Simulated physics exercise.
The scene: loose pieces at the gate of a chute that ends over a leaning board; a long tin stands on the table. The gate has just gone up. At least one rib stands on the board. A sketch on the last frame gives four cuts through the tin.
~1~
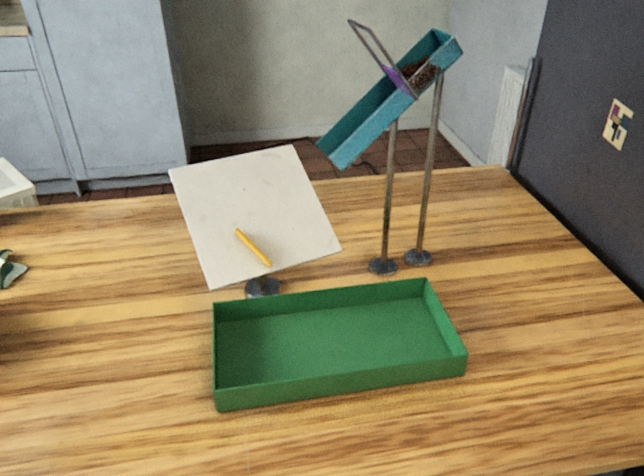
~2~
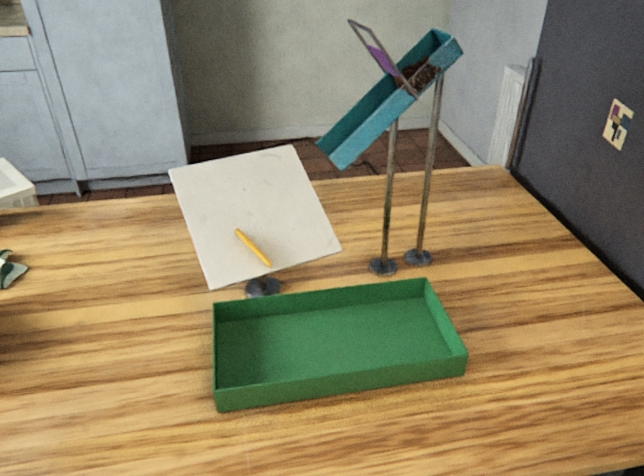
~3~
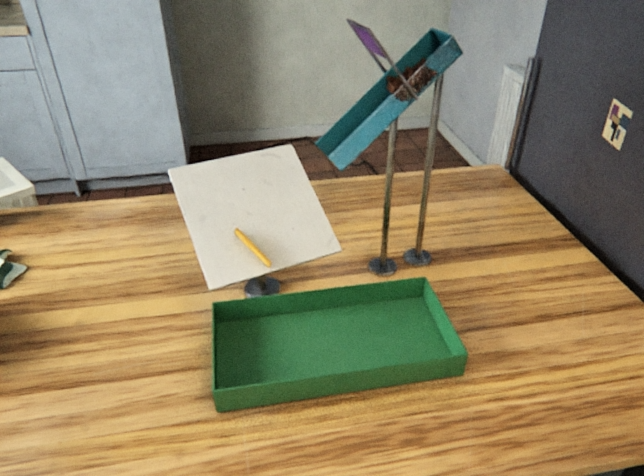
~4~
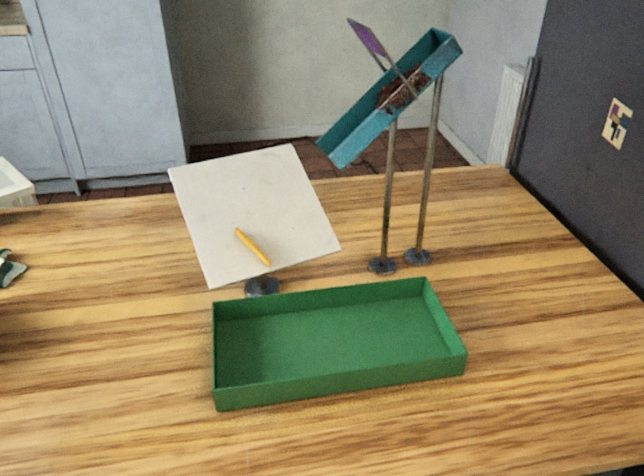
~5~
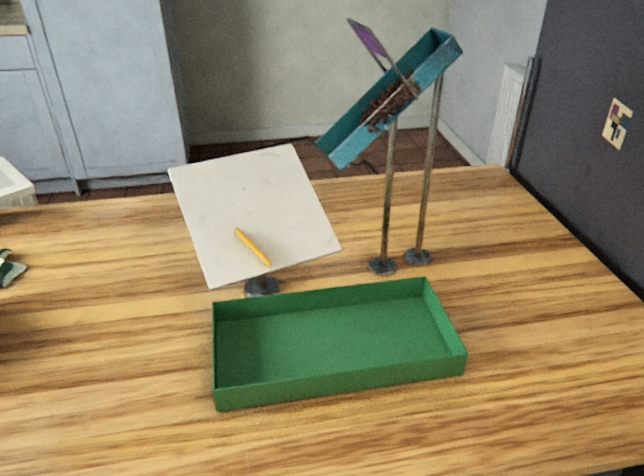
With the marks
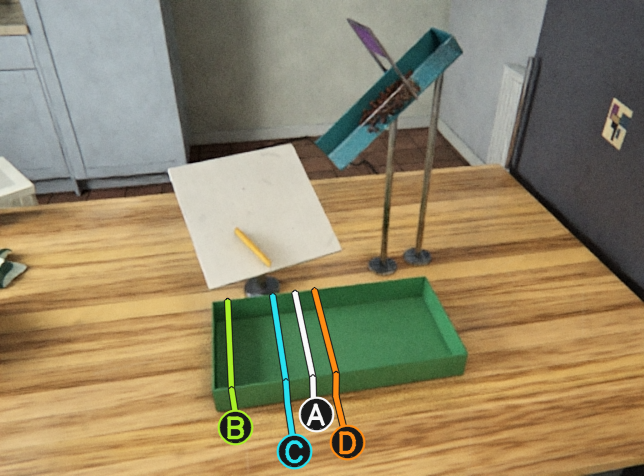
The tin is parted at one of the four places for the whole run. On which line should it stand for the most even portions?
I would pick line A.
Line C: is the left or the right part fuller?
The right side.
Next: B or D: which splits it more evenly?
The answer is D.
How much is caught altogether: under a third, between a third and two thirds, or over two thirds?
Over two thirds.
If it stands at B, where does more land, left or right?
The right side.
On the marked copy, line A crosses the front rim at (312, 376); line B crosses the front rim at (231, 388); line C crosses the front rim at (285, 380); line D crosses the front rim at (335, 373).
For line A, of what is caught, close to half on the left of the divider, close to half on the right.
For line B, of what is caught, none at all on the left of the divider, the whole lot on the right.
For line C, of what is caught, a small share on the left of the divider, all but a few on the right.
For line D, of what is caught, the bulk on the left of the divider, a small share on the right.
